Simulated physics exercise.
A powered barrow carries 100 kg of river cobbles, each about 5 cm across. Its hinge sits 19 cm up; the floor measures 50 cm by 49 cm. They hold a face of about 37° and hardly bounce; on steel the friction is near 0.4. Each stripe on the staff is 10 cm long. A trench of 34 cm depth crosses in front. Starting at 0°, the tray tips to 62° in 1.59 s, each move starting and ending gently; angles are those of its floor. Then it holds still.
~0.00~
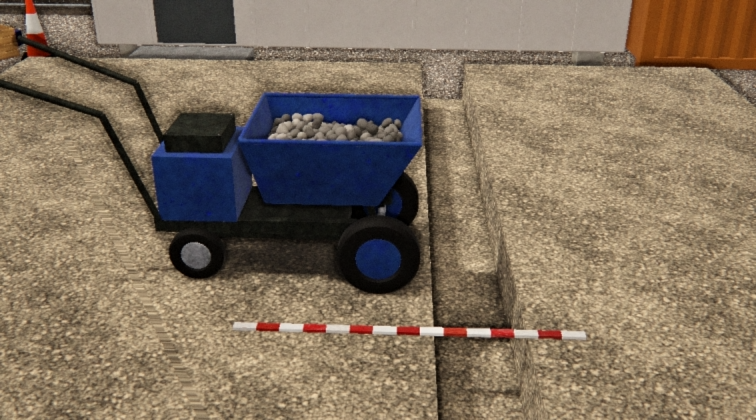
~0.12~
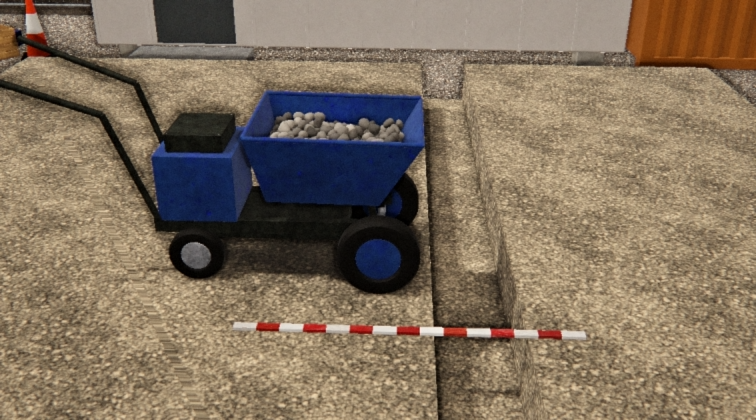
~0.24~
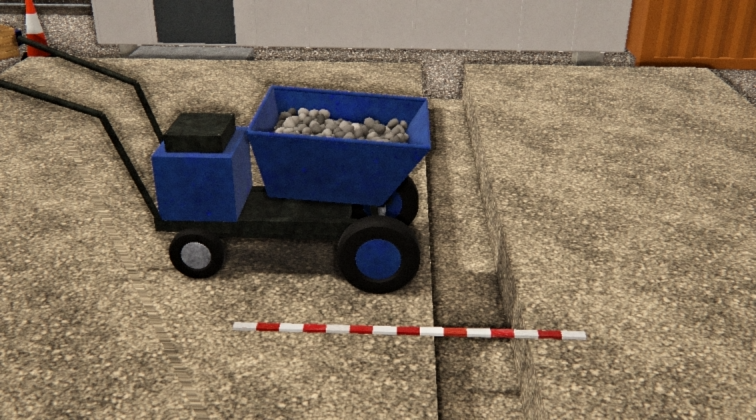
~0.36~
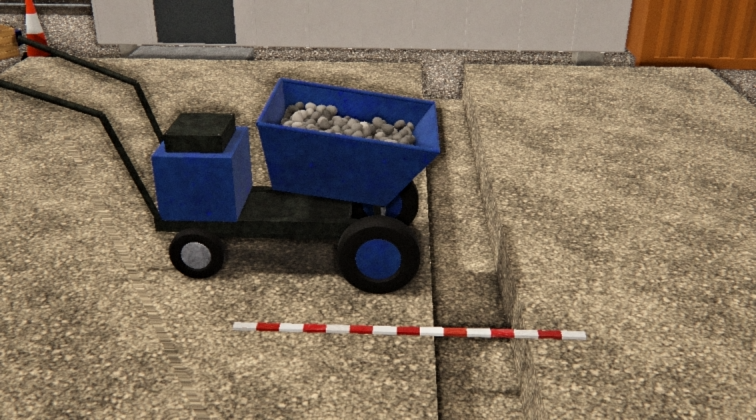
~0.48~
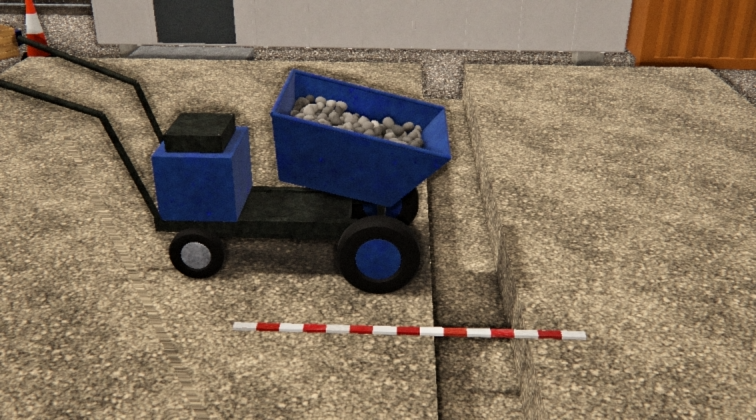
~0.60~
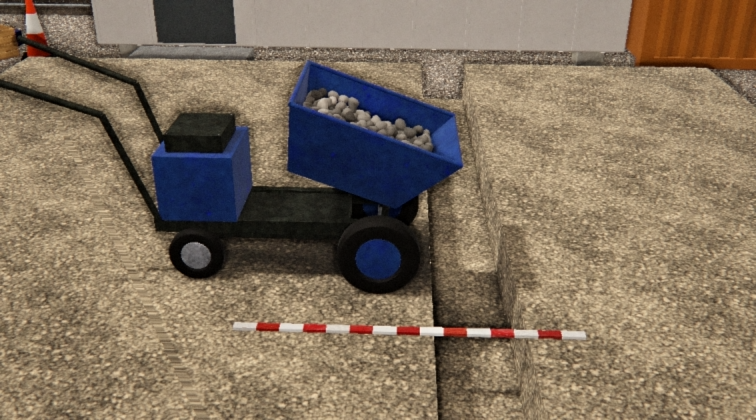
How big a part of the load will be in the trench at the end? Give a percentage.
Close to 13 in a hundred.
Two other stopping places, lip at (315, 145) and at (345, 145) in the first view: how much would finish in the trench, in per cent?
About 40 and 45 per cent.
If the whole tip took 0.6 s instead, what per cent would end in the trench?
In that case some 10 per cent.
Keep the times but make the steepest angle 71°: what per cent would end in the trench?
Then about 40 per cent.
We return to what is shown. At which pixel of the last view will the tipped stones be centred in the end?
Around (537, 263).
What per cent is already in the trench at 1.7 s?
Some 0 per cent.
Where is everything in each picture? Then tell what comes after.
In the first picture, the tray is at 0°, its lip at (421, 145); the top of the load is at (336, 128).
In the second picture, lip at (423, 146), floor tilted 1°, highest stones at (324, 127); the stones move at 0.1 m/s on average.
In the third picture, lip at (430, 148), floor tilted 4°, highest stones at (329, 124); the stones move at 0.2 m/s on average.
In the fourth picture, lip at (439, 152), floor tilted 8°, highest stones at (309, 114); the stones move at 0.3 m/s on average.
In the fifth picture, the tray is at 14°, its lip at (450, 158); the top of the load is at (317, 110); the stones move at 0.4 m/s on average.
In the sixth picture, lip at (462, 166), floor tilted 20°, highest stones at (329, 102); the stones move at 0.5 m/s on average.
After 1.2 s the floor is at 52°; 100 % in the tray; the foremost stones are at (479, 192).
After 1.7 s the floor is at 62°; 89 % in the tray, 1 % in the trench, 10 % past the trench; the foremost stones are at (554, 257).
After 2.0 s the floor is at 62°; 71 % in the tray, 3 % in the trench, 26 % past the trench; the foremost stones are at (617, 272).
After 4.0 s the floor is at 62°; 56 % in the tray, 13 % in the trench, 31 % past the trench; the foremost stones are at (683, 274).
